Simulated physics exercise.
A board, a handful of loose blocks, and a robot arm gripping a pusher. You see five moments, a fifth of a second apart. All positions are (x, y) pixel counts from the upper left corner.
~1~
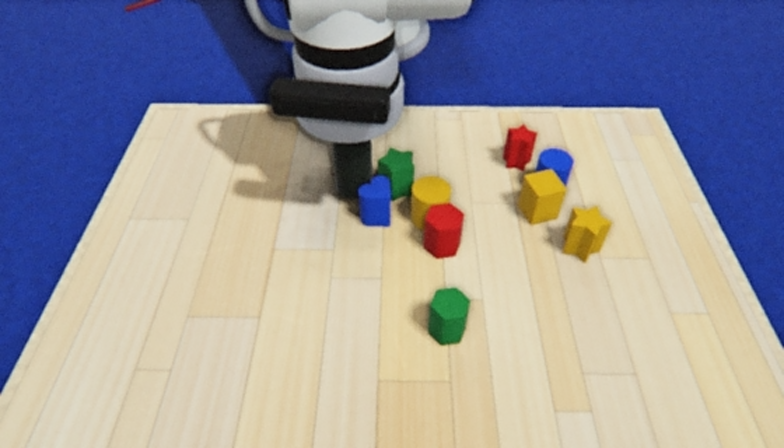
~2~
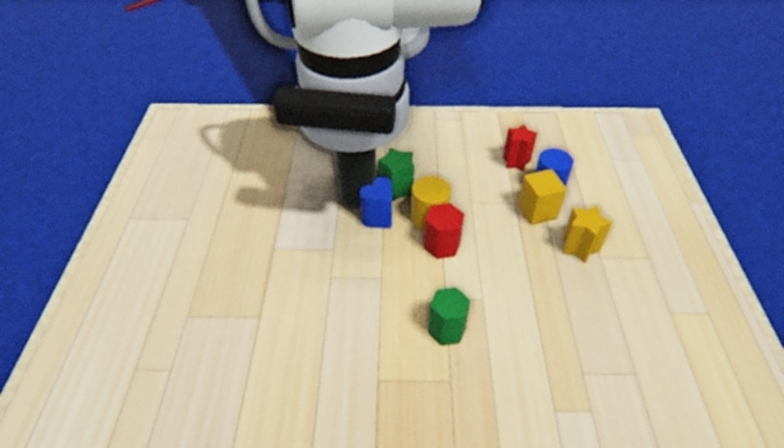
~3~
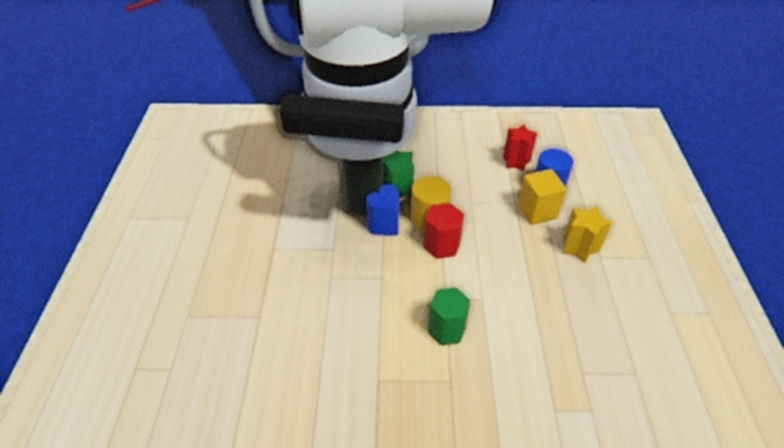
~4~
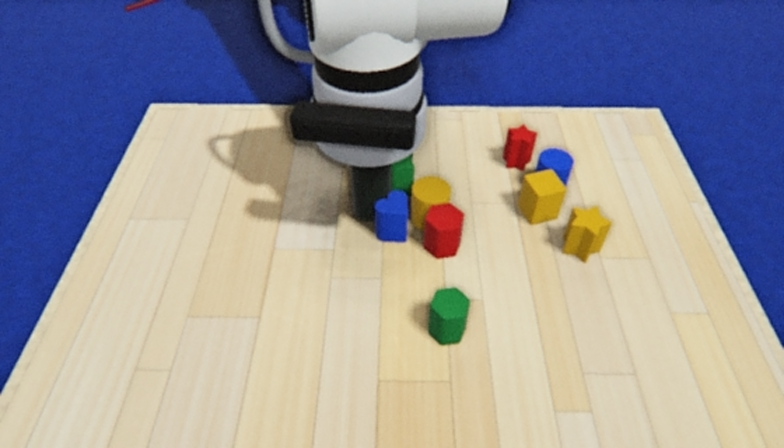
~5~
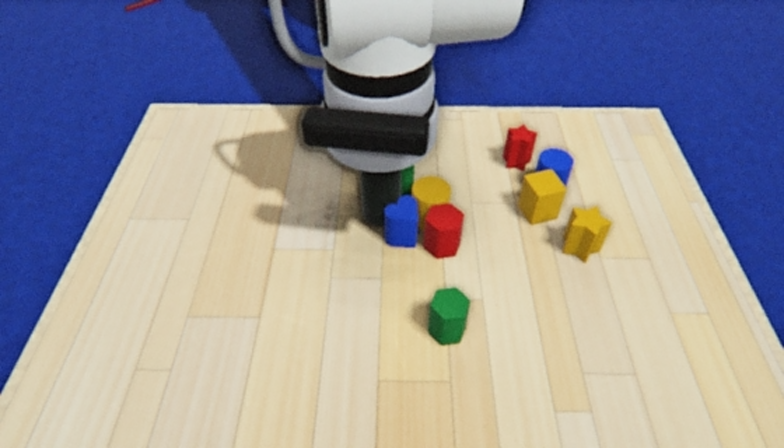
The robot arm's pusher slowly nudged the blue block a short way right and toward the viewer, bringing it closer to the red block, while the other blocks on the wooden table stayed still.
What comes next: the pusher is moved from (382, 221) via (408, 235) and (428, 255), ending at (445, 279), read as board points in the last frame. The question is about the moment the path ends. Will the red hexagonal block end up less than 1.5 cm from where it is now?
Going by the path, no.
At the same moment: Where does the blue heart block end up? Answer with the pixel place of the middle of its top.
Its top middle is near (474, 272).
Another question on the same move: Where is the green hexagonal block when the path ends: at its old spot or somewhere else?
Answer: Unmoved.
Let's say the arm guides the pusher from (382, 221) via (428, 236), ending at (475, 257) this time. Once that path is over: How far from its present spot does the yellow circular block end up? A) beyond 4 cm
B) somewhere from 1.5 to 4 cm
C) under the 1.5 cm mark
That would be B.
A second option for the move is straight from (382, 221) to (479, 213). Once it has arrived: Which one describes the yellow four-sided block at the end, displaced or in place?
Once the pusher is done, the yellow four-sided block is in a new spot.
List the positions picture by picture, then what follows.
Pusher's lower end (355, 187); green star block (397, 159); blue heart block (377, 188); yellow circular block (432, 189); red hexagonal block (445, 216); green hexagonal block (451, 302), in the first picture.
Pusher (358, 195); blue heart block (378, 189), in the second picture.
Pusher (364, 202); blue heart block (385, 197), in the third picture.
Pusher (372, 208); blue heart block (394, 203), in the fourth picture.
Pusher (382, 212); green star block hidden; blue heart block (403, 208); yellow circular block (432, 189); red hexagonal block (445, 216); green hexagonal block (451, 302), in the fifth picture.
What follows on the original path. Halfway along, pusher (420, 236); blue heart block (444, 235); yellow circular block (444, 190); red hexagonal block (476, 225), turned 35° anticlockwise.
At the end, pusher (446, 271); green star block still; blue heart block (474, 272); yellow circular block (444, 190); red hexagonal block (480, 227), turned 45° anticlockwise; green hexagonal block still.
